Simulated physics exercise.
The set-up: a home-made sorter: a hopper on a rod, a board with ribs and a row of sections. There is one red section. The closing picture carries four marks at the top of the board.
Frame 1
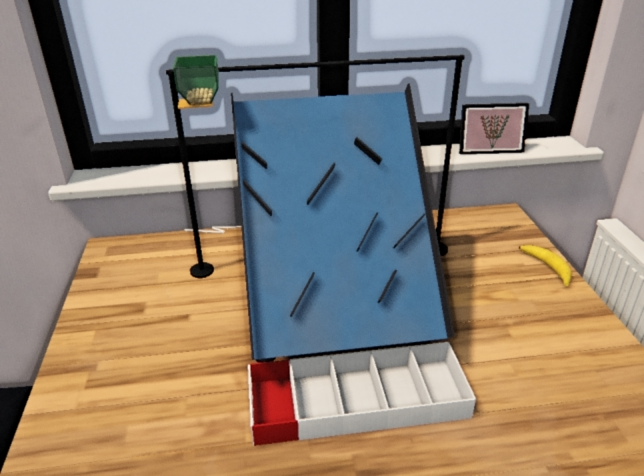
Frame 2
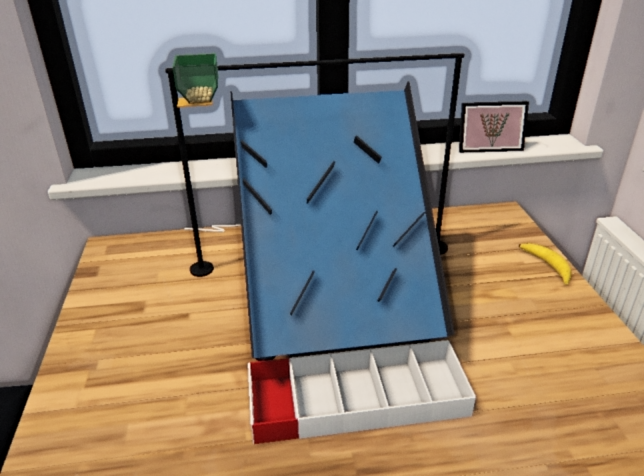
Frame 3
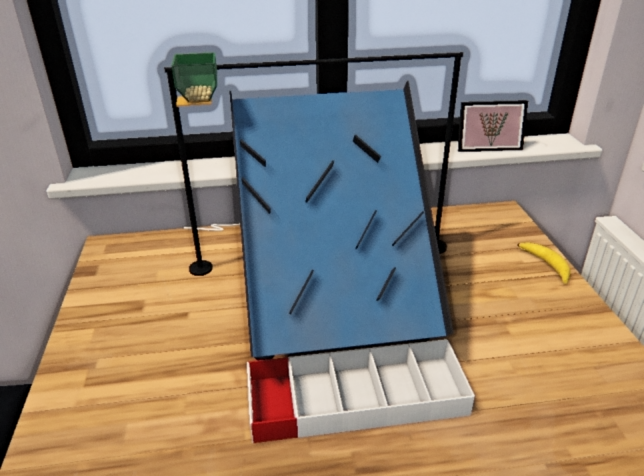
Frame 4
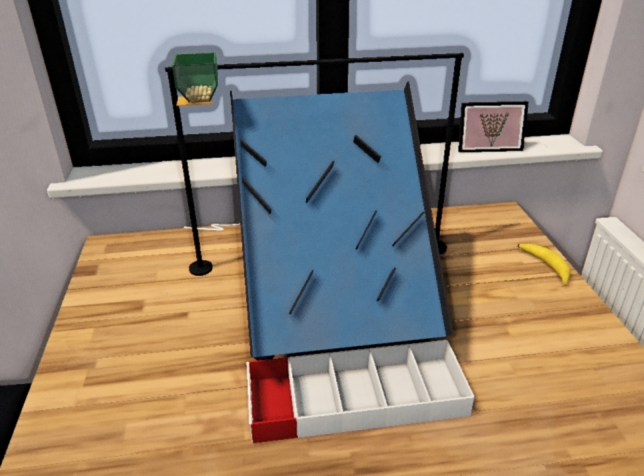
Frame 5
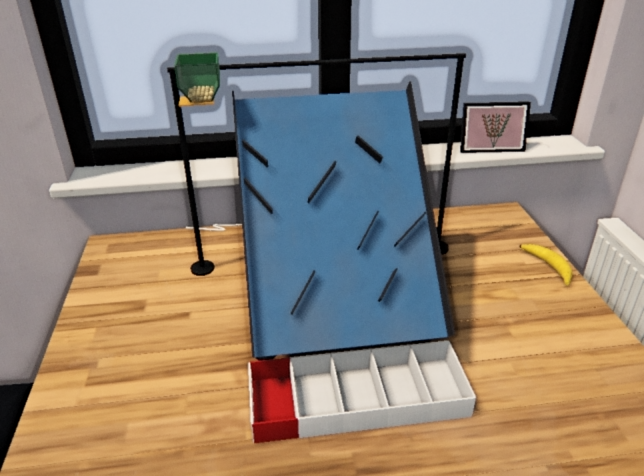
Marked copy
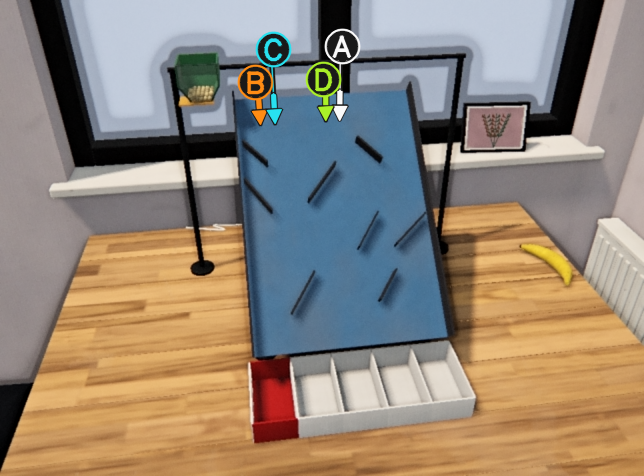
A blue ribbed board stands still above a row of sections, one of them red.
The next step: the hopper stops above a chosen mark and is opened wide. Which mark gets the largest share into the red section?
C beats the others.
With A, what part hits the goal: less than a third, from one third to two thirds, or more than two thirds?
Mark A gives less than a third.
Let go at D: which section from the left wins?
The first.
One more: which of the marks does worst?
That would be A.
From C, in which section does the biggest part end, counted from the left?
It is the first one.
On the marked copy, mark A meets the board at (339, 115); mark B meets the board at (260, 119); mark C meets the board at (274, 118); mark D meets the board at (325, 115).
If A is chosen, about a quarter in the red section, about two thirds in other sections, a small part outside the box.
If B is chosen, about half in the red section, about a third in other sections, a small part outside the box.
If C is chosen, most in the red section, a small part in other sections, a small part outside the box.
If D is chosen, about half in the red section, about a third in other sections, a small part outside the box.
